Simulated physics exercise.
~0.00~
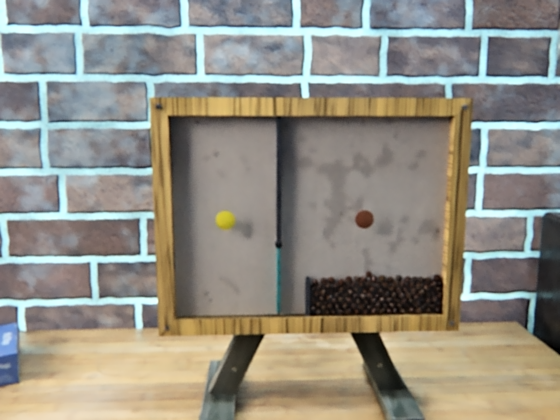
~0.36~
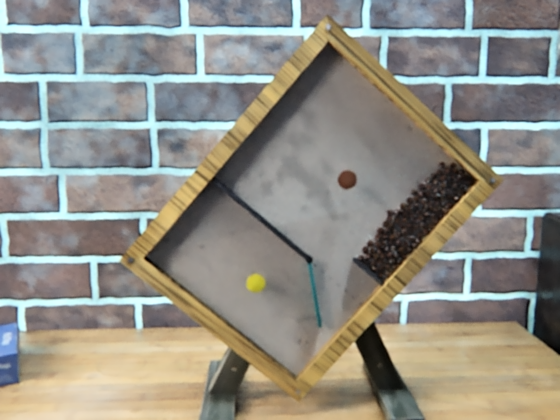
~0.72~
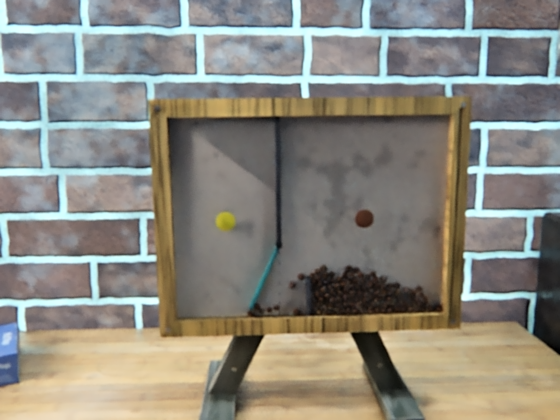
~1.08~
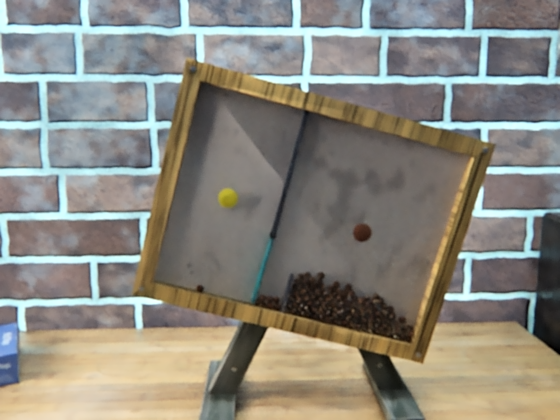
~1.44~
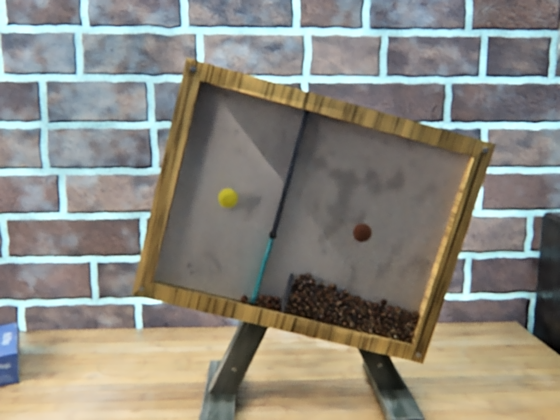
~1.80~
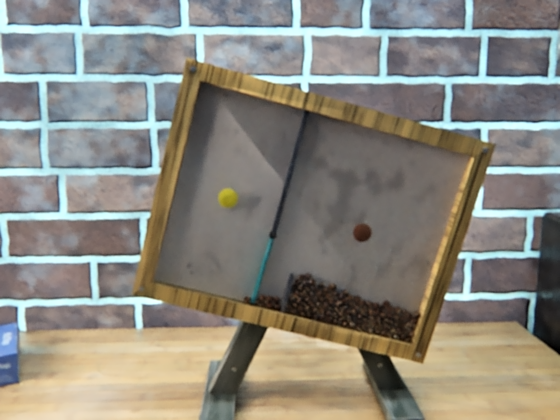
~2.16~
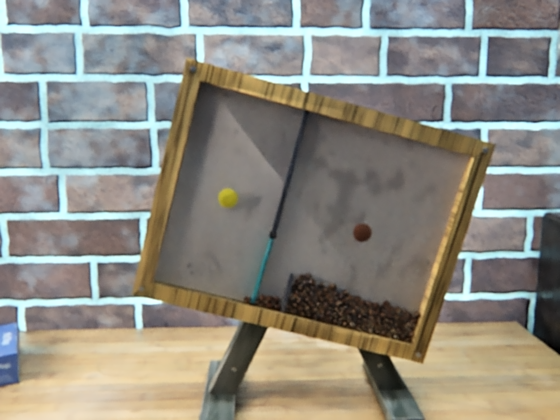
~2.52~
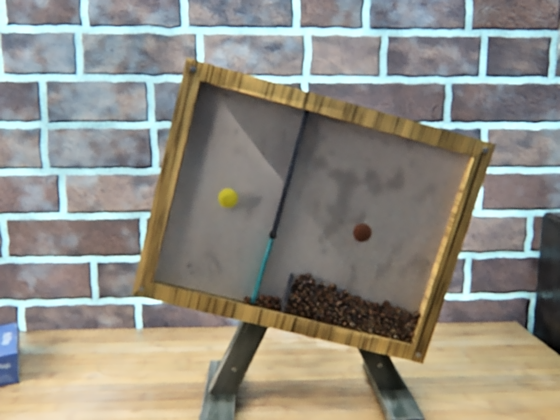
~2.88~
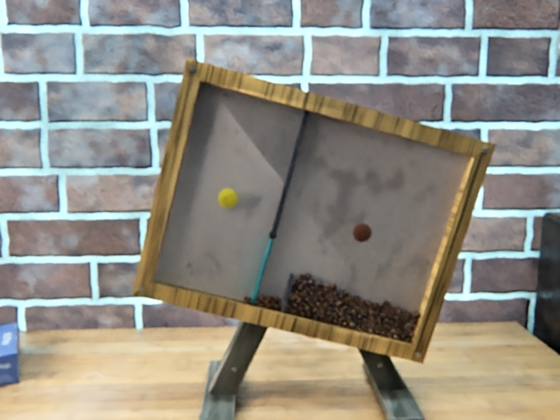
Wooden-framed box of dark beads tilting anticlockwise, then swinging back to rest slightly clockwise, its beads settled on the brown-stickered side.
